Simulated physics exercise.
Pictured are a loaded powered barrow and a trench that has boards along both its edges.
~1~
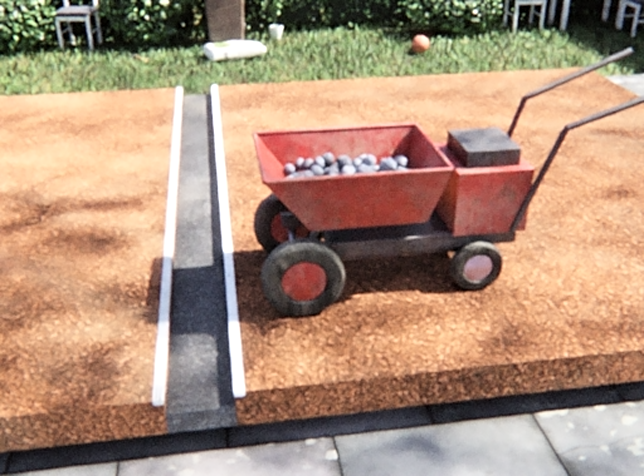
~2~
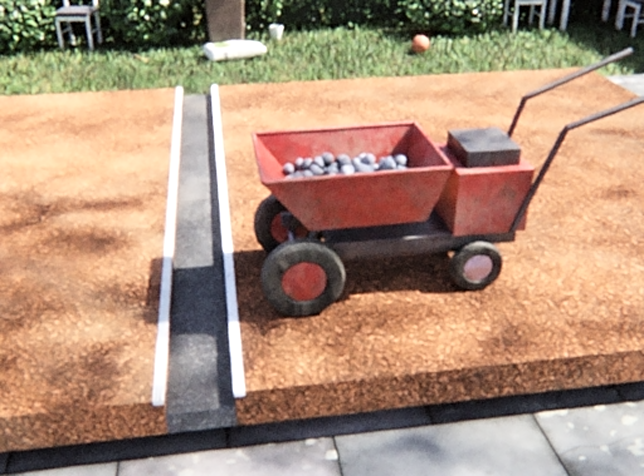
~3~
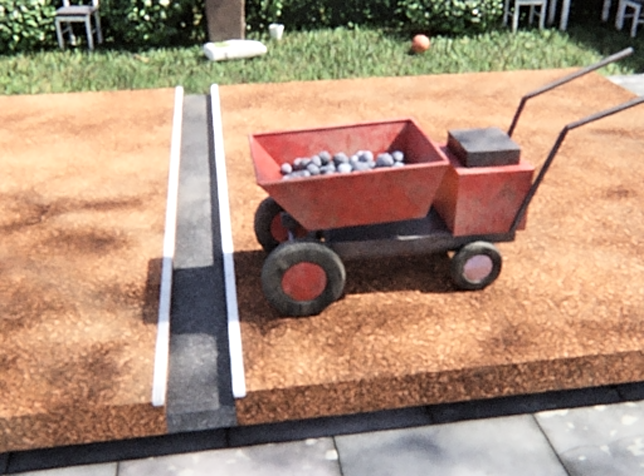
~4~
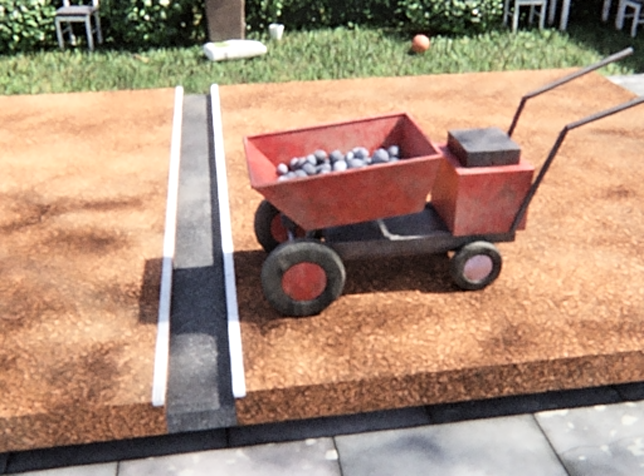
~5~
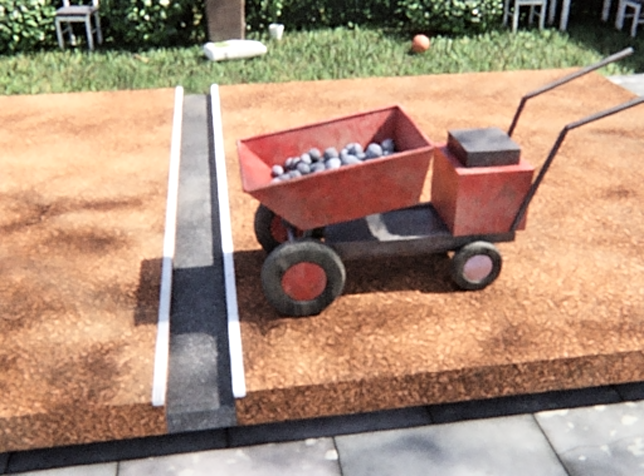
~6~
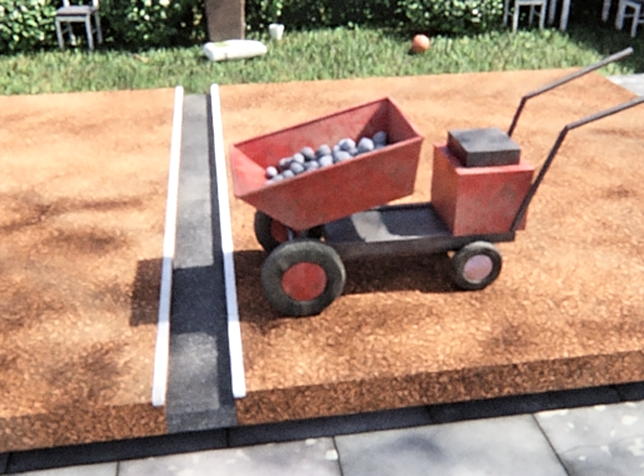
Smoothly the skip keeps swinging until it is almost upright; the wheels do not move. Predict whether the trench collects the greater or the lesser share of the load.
The lesser share.
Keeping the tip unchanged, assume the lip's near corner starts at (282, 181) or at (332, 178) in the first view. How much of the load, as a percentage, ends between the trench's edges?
60 and 80 percent, in that order.
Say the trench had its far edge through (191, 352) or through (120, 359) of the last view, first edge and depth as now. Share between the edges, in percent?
0 %, give or take, and then 80 %.
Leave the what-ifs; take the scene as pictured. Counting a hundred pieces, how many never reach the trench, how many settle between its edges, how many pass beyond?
Roughly short 0 per cent, between 35 per cent, beyond 65 per cent.
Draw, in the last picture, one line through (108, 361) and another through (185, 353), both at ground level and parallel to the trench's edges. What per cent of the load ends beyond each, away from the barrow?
I'd say about 30 and about 80 in a hundred.
Shortly afterwards, skip tipped steeply; the whole lot in the skip.
Next, skip tipped right over; the bulk in the skip; a little in or heaped over the trench; a little beyond it; only a few falling.
Some moments later, skip tipped right over; a little in the skip; near a quarter in or heaped over the trench; near two thirds beyond it.
In the end, skip tipped right over; near a third in or heaped over the trench; near two thirds beyond it.
